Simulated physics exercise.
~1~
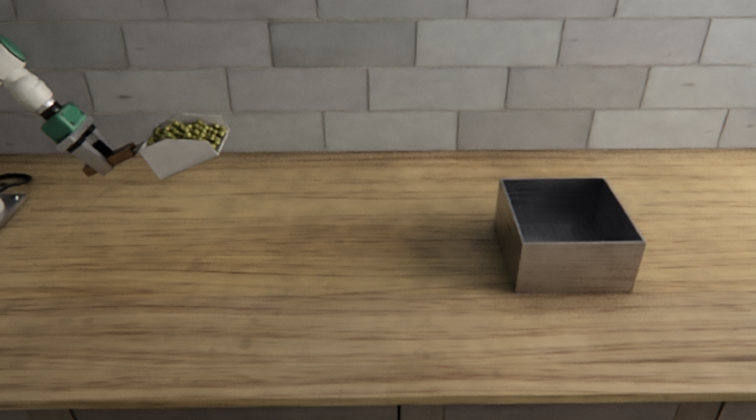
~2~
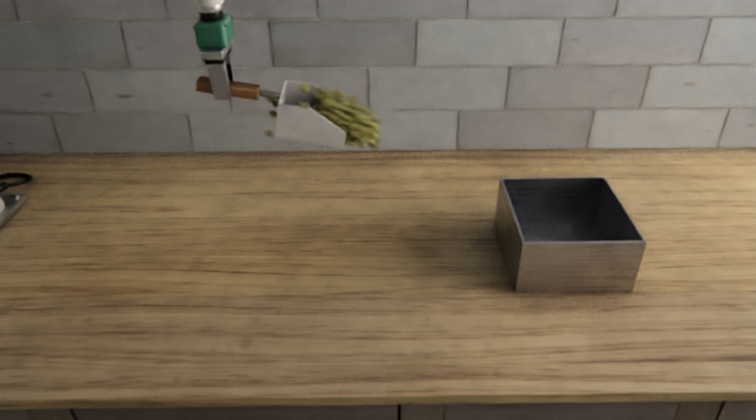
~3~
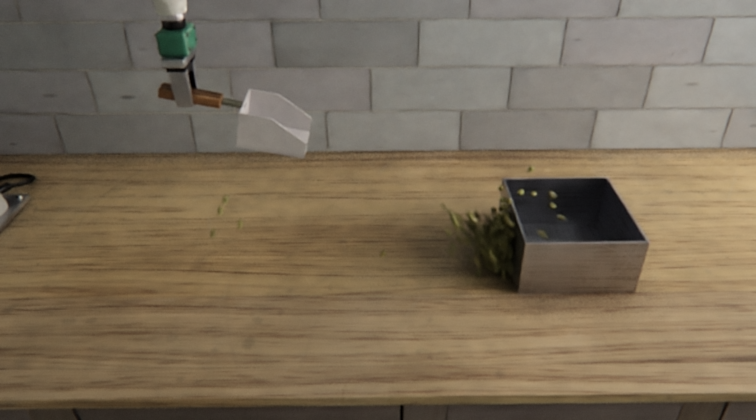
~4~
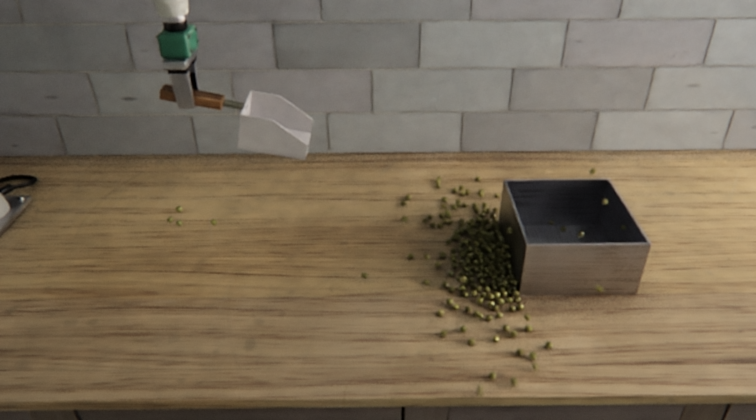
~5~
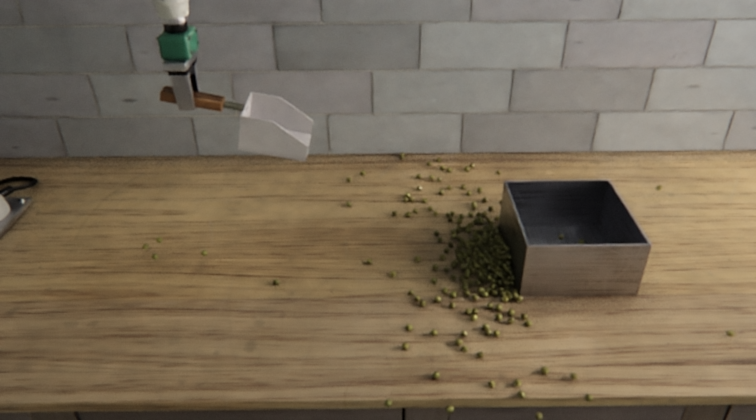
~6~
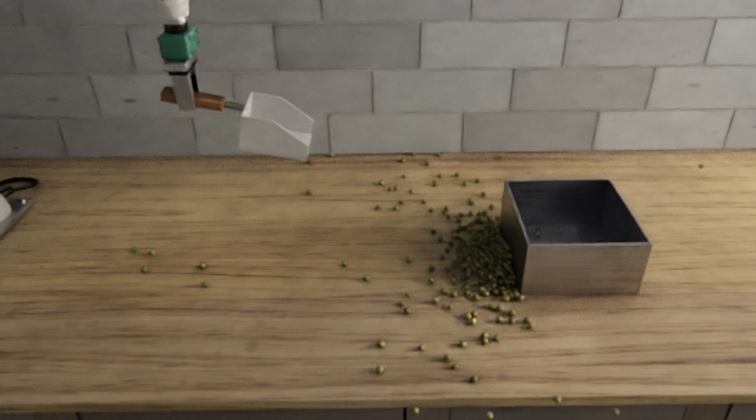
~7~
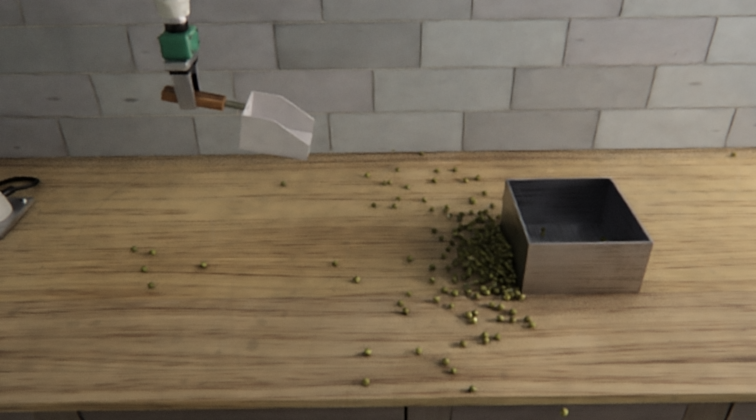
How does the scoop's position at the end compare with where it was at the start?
At the end the scoop is farther to the right and slightly higher in view than it was at the start.
